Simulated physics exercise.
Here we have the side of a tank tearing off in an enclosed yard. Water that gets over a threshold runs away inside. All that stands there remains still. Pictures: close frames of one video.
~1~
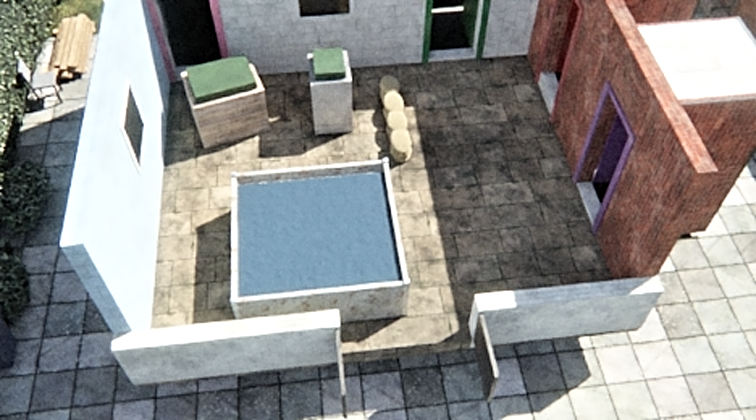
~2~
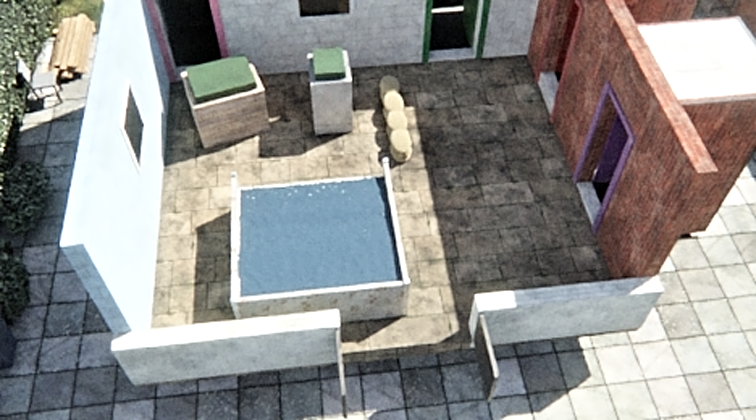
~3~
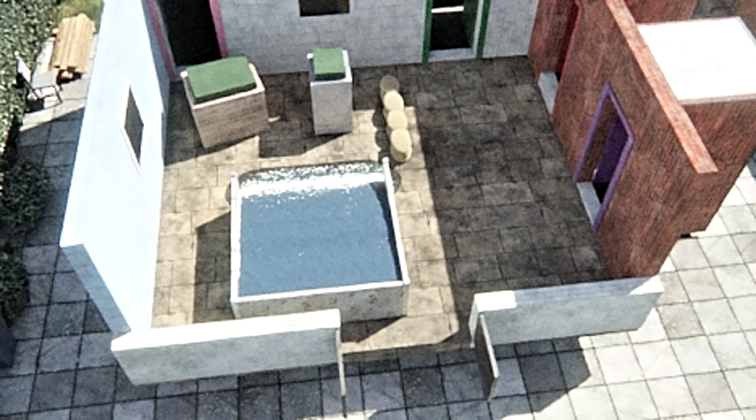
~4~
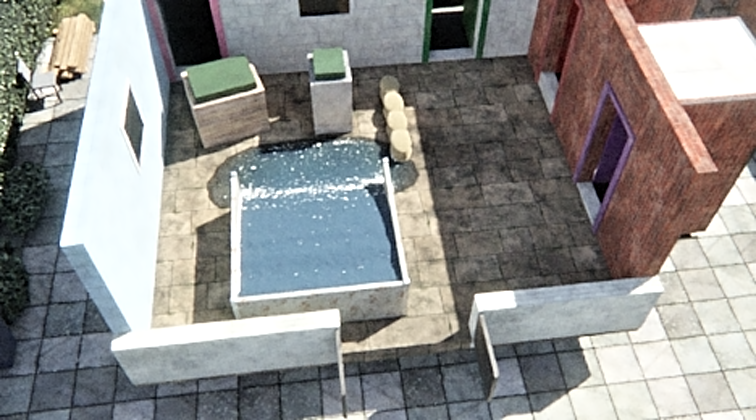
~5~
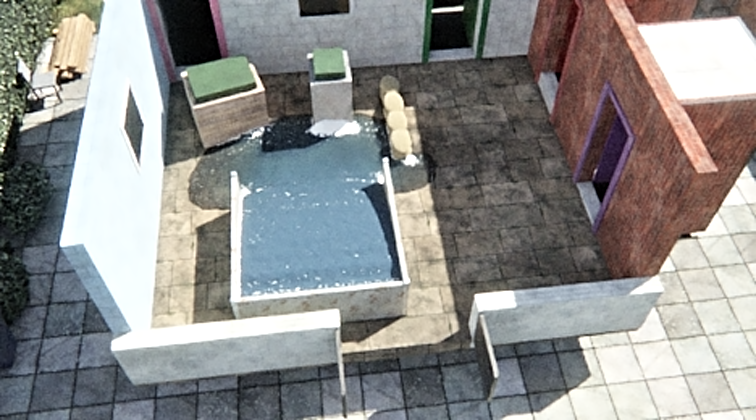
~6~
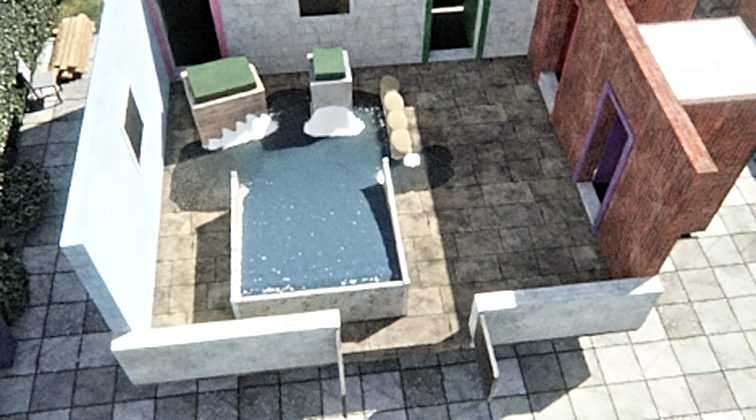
Blue water breaks out over the far side of a square, pale-walled tank in a paved courtyard, seen from high above by a still camera. Two planters topped with green and a row of rounded tan shapes stand behind it, between a pale blue wall at left and red brick at right. Glinting water spreads across the paving, then foams white against the planters and rounded shapes.
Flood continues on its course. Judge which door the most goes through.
The most goes through the pink door.
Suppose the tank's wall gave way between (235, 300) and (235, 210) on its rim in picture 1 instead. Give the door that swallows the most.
That is the pink door.
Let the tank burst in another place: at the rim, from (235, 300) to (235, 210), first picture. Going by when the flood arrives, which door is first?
Answer: The one in pink.
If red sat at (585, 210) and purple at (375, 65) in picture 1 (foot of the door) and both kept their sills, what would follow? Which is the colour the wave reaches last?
The red one.
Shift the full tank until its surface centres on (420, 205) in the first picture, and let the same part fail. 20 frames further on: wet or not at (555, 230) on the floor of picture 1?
That place is left dry.
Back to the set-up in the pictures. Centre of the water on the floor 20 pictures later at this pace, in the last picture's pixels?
I'd put it at around (306, 160).
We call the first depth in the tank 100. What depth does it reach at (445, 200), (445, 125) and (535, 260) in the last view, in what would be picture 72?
Going in order, roughly 6, 4 and 14 %.
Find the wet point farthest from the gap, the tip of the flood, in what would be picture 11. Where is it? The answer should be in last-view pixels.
My pick would be pixel (426, 65).
A moment on, water covers 30 % of the floor; red door not reached, purple door not reached, pink door not reached, green door not reached.
Next, water covers 50 % of the floor; red door not reached, purple door not reached, pink door wet at the sill, nothing in, green door wet at the sill, nothing in.
Then, water covers 75 % of the floor; red door wet at the sill, nothing in, purple door wet at the sill, nothing in, pink door some in, green door wet at the sill, nothing in.
Later, water covers 85 % of the floor; red door wet at the sill, nothing in, purple door some in, pink door a lot in, green door wet at the sill, nothing in.
In the end, water covers 95 % of the floor; red door wet at the sill, nothing in, purple door some in, pink door a lot in, green door wet at the sill, nothing in; the pink door has let in the most.
